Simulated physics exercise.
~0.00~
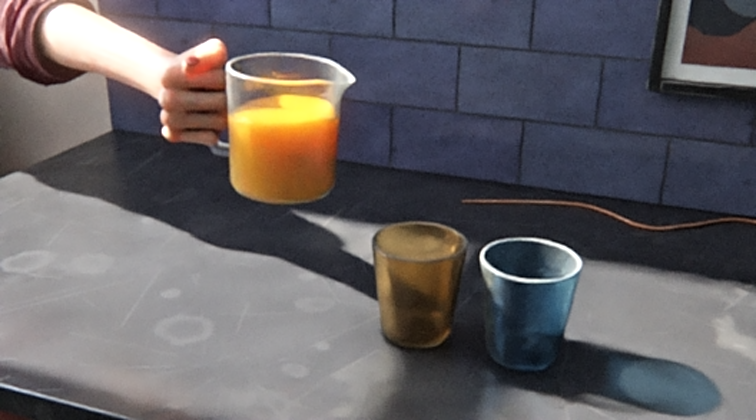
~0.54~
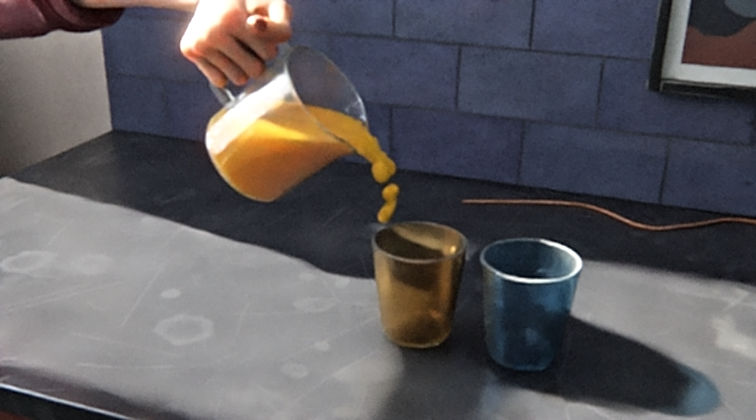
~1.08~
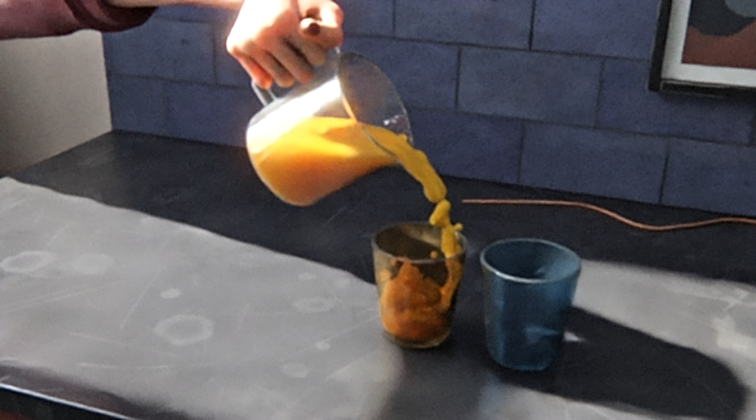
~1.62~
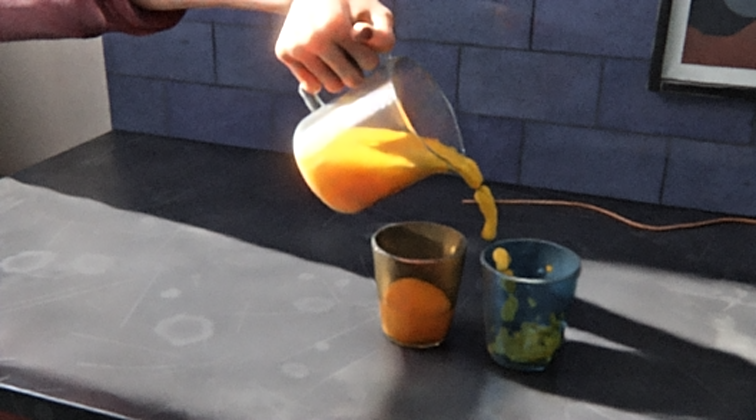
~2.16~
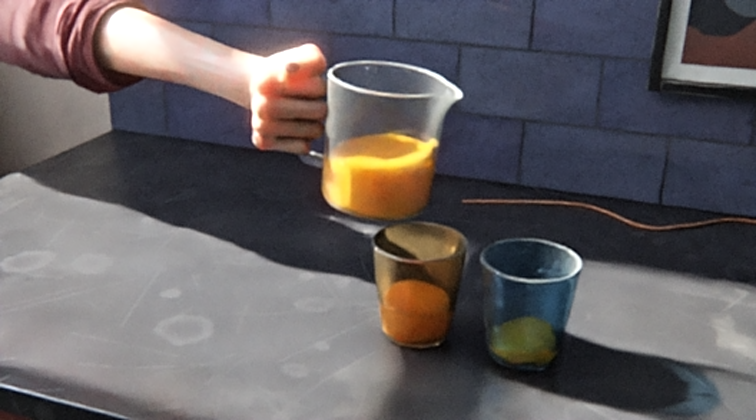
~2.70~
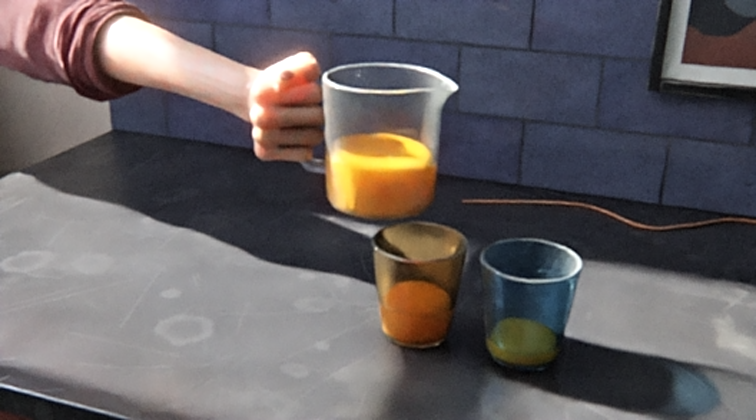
We see a hand tilt a clear jug of orange juice over an amber tumbler, then sweep it right to pour into a blue one, before bringing it level and holding it above the dark work surface, with some juice in both tumblers and some still in the jug.
